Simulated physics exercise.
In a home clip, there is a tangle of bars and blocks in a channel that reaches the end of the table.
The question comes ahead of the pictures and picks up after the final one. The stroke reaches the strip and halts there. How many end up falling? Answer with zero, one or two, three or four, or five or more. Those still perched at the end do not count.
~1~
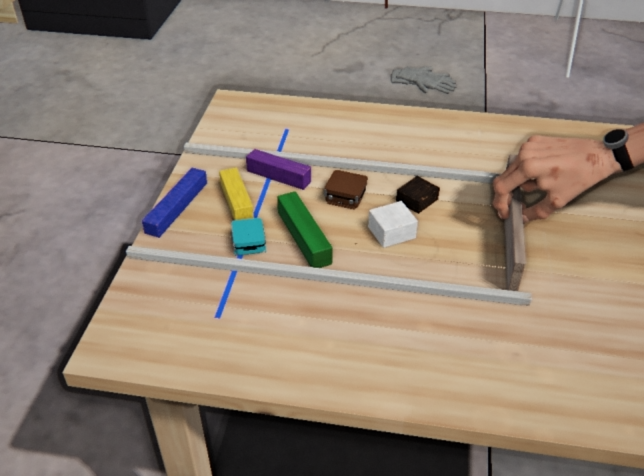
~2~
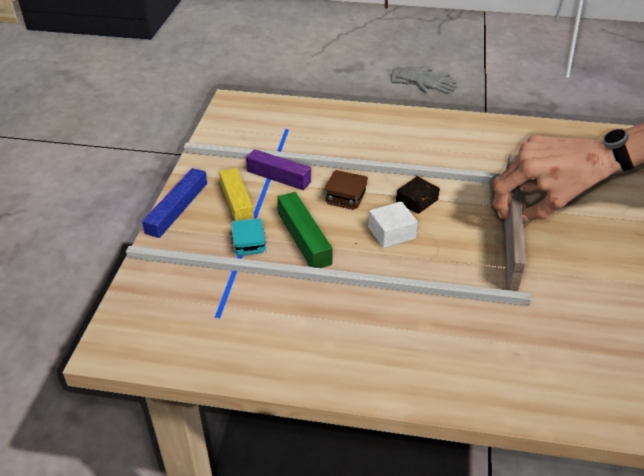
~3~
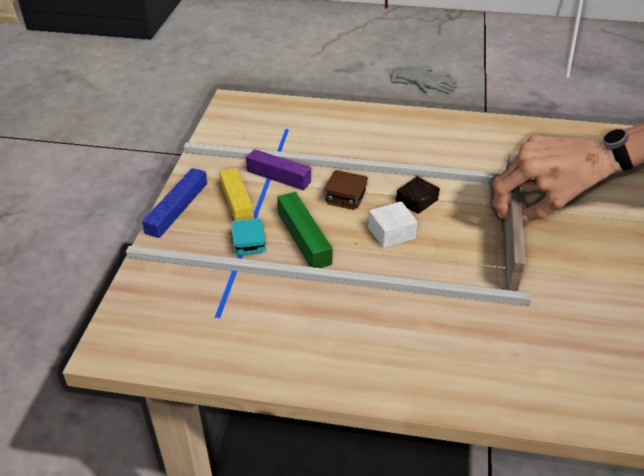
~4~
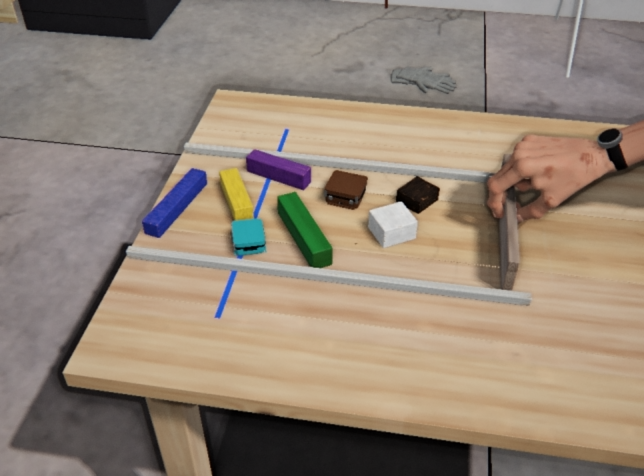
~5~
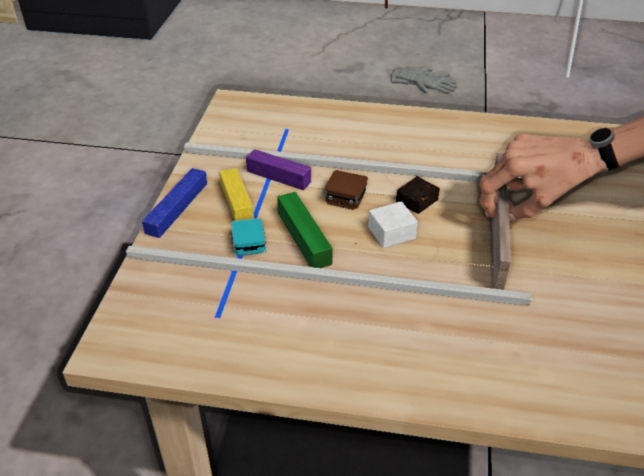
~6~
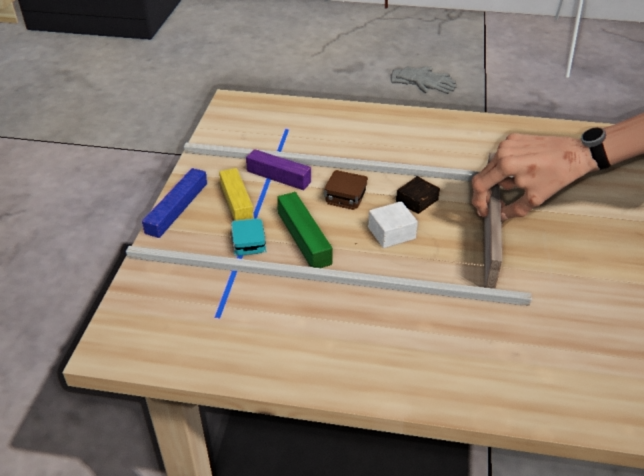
I would say zero fall.
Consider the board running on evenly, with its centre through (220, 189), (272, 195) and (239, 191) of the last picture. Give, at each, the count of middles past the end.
Over the end: 3, 0, 2.
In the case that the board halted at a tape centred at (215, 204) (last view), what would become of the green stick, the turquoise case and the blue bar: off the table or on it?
Well, the green stick stays where it is, the turquoise case stays where it is, and the blue bar? It comes off.
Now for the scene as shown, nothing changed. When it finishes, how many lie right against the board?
That makes 3.
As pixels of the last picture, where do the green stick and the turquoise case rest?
I'd put one close to (214, 223) and the other close to (193, 238).
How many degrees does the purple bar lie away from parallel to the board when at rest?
I'd put it at about 60°.
Soon after, none off yet; blue bar at rest near (176, 201); yellow bar at rest near (236, 195); turquoise case at rest near (249, 238).
In the end, the number that fall off is zero.
